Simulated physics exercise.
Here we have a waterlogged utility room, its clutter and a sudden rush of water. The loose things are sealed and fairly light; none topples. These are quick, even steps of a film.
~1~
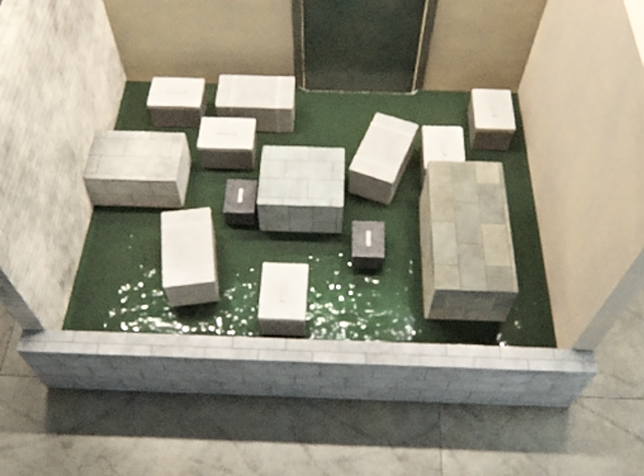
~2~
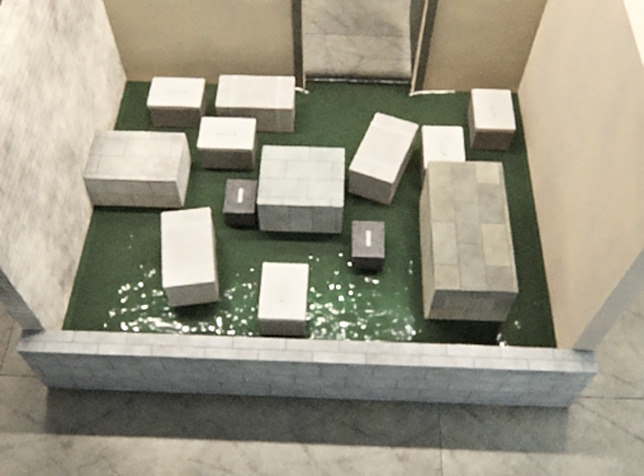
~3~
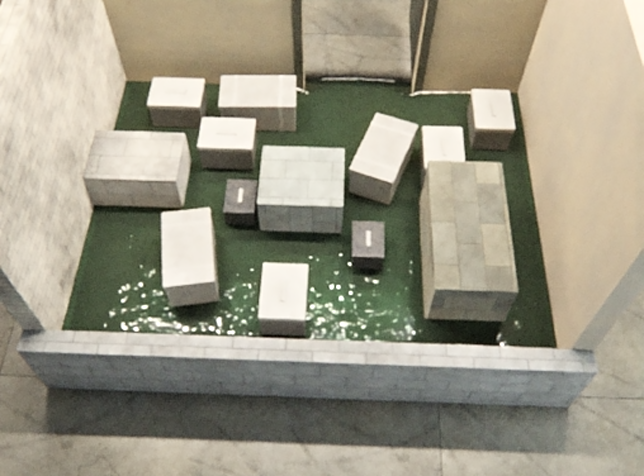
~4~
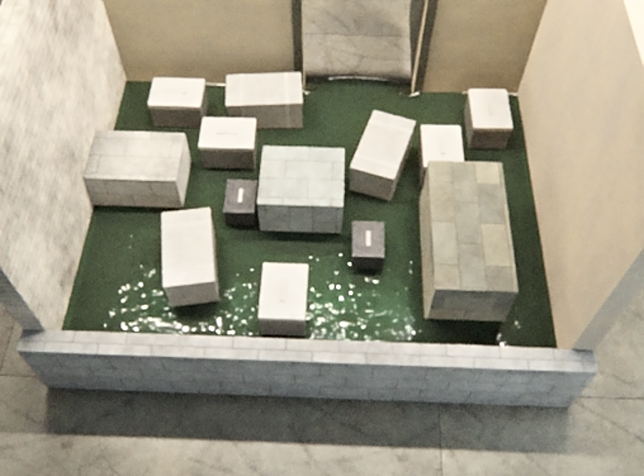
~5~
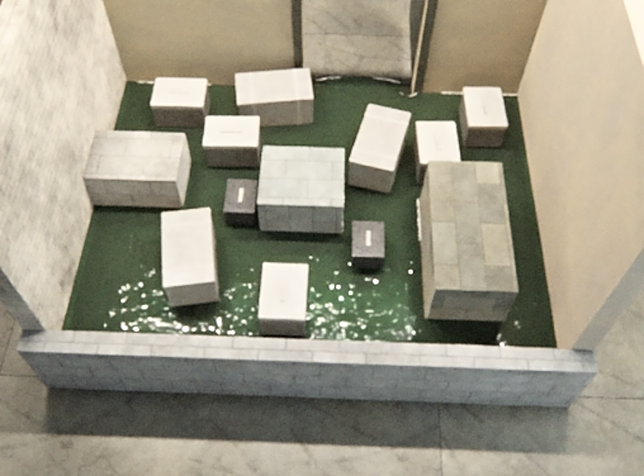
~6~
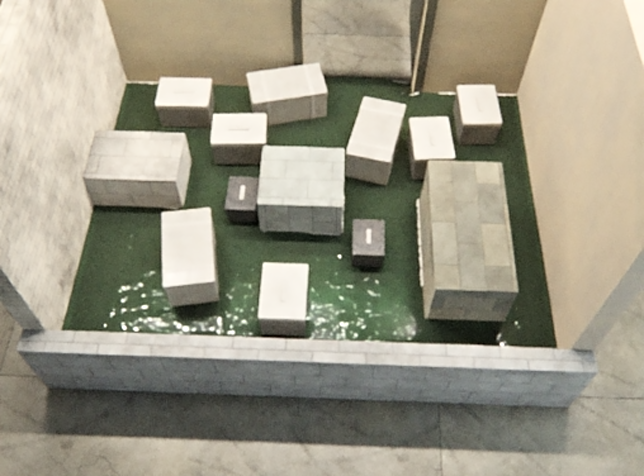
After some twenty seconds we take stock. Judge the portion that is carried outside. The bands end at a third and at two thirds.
Share: Two thirds or above.
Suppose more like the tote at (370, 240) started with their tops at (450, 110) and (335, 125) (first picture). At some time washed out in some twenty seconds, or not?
In turn: Out, carried outside.
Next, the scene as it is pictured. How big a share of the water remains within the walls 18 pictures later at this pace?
Near 66 in a hundred.
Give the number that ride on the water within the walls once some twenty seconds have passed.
I count 1.
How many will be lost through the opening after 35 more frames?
I count 8.
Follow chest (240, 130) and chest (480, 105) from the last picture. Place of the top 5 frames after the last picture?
Near (287, 108) and (456, 89).
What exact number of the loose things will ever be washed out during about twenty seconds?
That makes 9.
A moment on, 1 of 10 are out; 9 afloat.
Next, 6 of 10 are out; 4 afloat.
Later, 8 of 10 are out; 2 afloat.
In the end, 9 of 10 are out; 1 afloat.
